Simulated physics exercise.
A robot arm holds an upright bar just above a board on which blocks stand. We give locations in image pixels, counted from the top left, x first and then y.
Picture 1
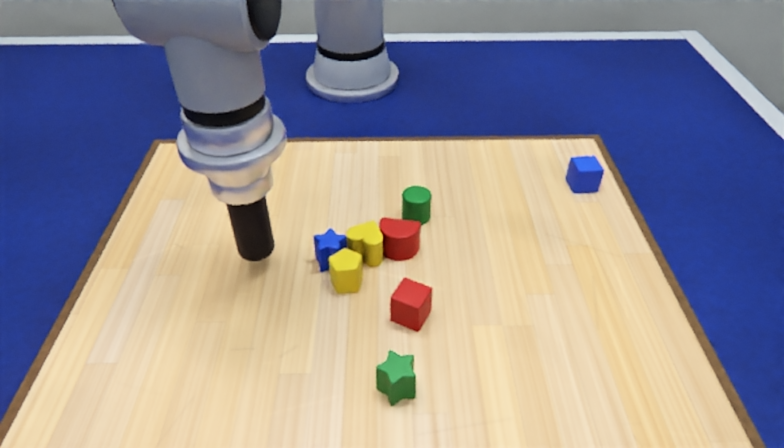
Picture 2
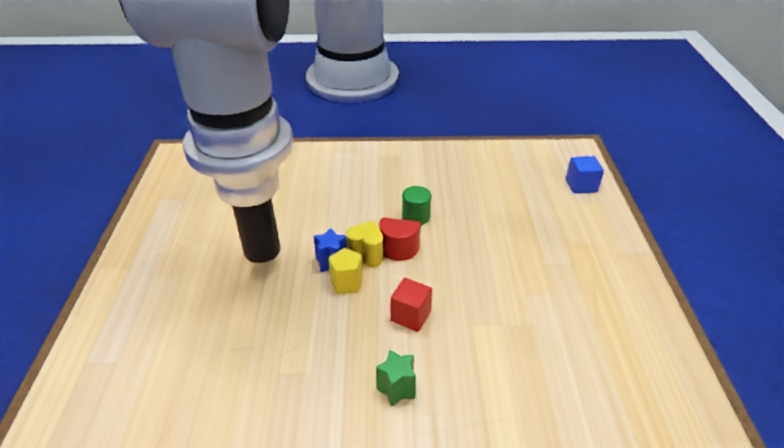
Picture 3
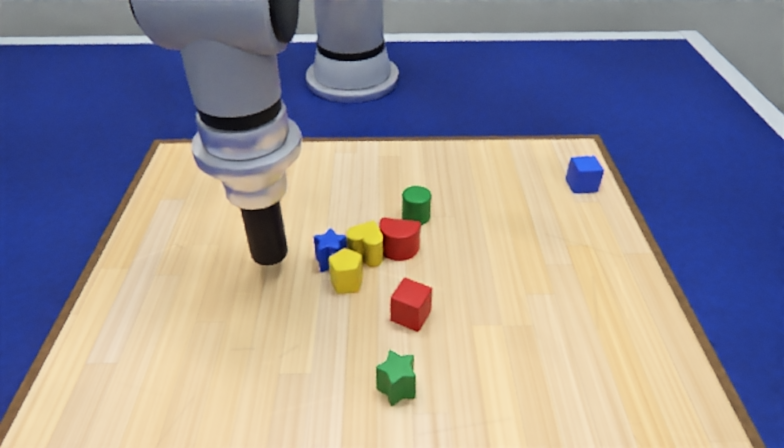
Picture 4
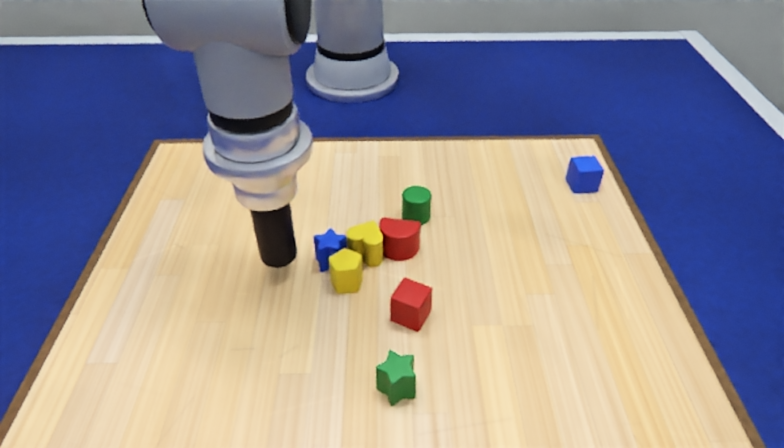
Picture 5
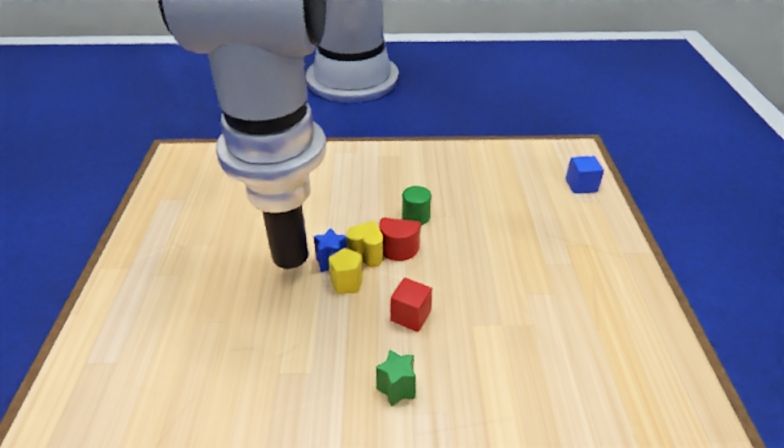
The clip shows a robot arm holding a dark upright bar over a wooden board scattered with small colored blocks. The arm moves the bar a short way right, bringing it close to the blue star, while the blocks stay still.
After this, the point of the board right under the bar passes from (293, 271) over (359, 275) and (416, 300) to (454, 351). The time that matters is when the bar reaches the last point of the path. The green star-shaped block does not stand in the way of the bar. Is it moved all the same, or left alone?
That block stands still.
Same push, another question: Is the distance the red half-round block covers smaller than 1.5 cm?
Going by the path, yes.
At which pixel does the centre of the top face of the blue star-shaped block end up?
Near (351, 229).
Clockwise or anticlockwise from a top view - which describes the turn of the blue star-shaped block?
It spins against the clock.
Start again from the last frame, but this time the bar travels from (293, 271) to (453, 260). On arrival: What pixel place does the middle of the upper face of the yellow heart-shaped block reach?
The centre of its top face lies at (394, 214).
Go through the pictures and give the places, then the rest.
Lower end of the bar (257, 250), tops of blocks, blue star-shaped block (329, 239), yellow five-sided block (345, 259), green star-shaped block (397, 365), red half-round block (399, 227), red square piece (412, 292), in the first frame.
Bar (263, 252), blocks as before, in the second frame.
Bar (270, 254), blocks as before, in the third frame.
Bar (279, 256), blocks as before, in the fourth frame.
Bar (291, 257), blue star-shaped block (329, 239), yellow five-sided block (345, 259), green star-shaped block (397, 365), red half-round block (399, 227), red square piece (412, 292), in the fifth frame.
On the path given first. One third of the way, bar (359, 261); blue star-shaped block (351, 229), turned 80° anticlockwise; yellow five-sided block (380, 270); red half-round block (410, 225), turned 15° clockwise.
Two thirds of the way, bar (417, 287); blue star-shaped block (351, 229), turned 80° anticlockwise; yellow five-sided block (431, 303), turned 35° clockwise; red half-round block (410, 225), turned 15° clockwise; red square piece (450, 328), turned 15° clockwise.
At the end, bar (455, 337); blue star-shaped block (351, 229), turned 80° anticlockwise; yellow five-sided block (472, 359), turned 30° clockwise; green star-shaped block not moved; red half-round block (410, 225), turned 15° clockwise; red square piece (496, 386), turned 15° clockwise.
